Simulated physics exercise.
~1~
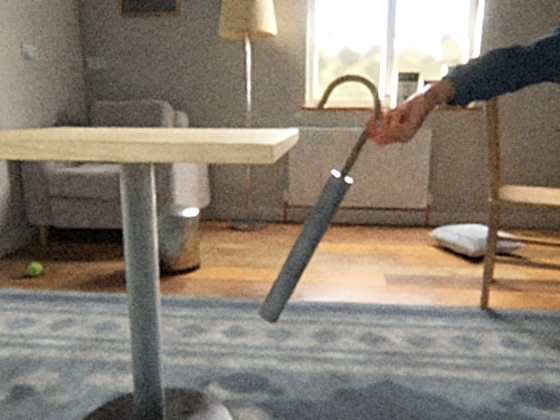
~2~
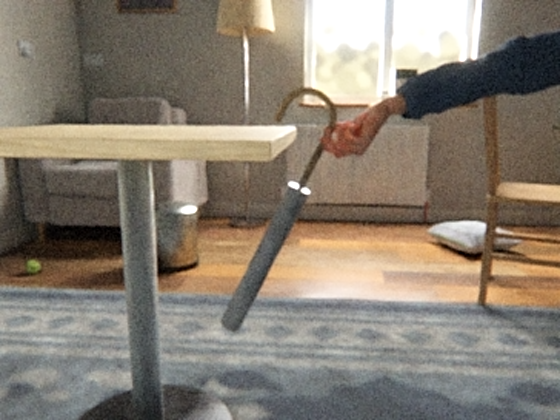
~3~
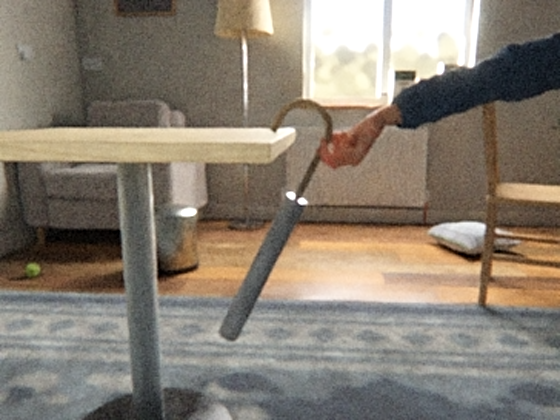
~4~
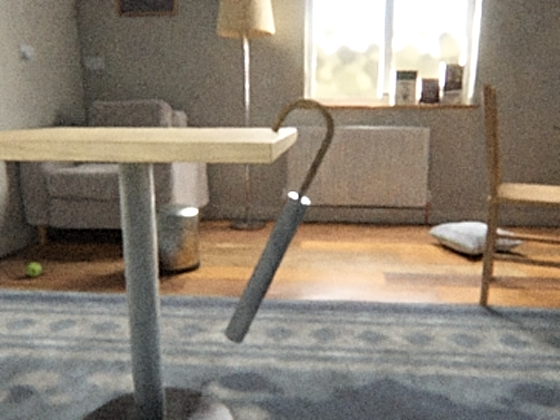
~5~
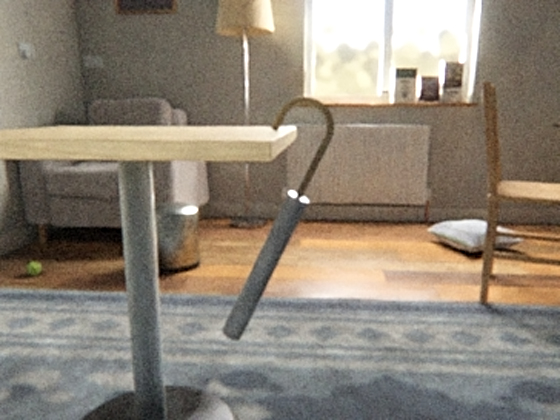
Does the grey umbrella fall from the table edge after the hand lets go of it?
No, the grey umbrella stays in place, hanging at a slant with its curved handle hooked on the edge of the table.
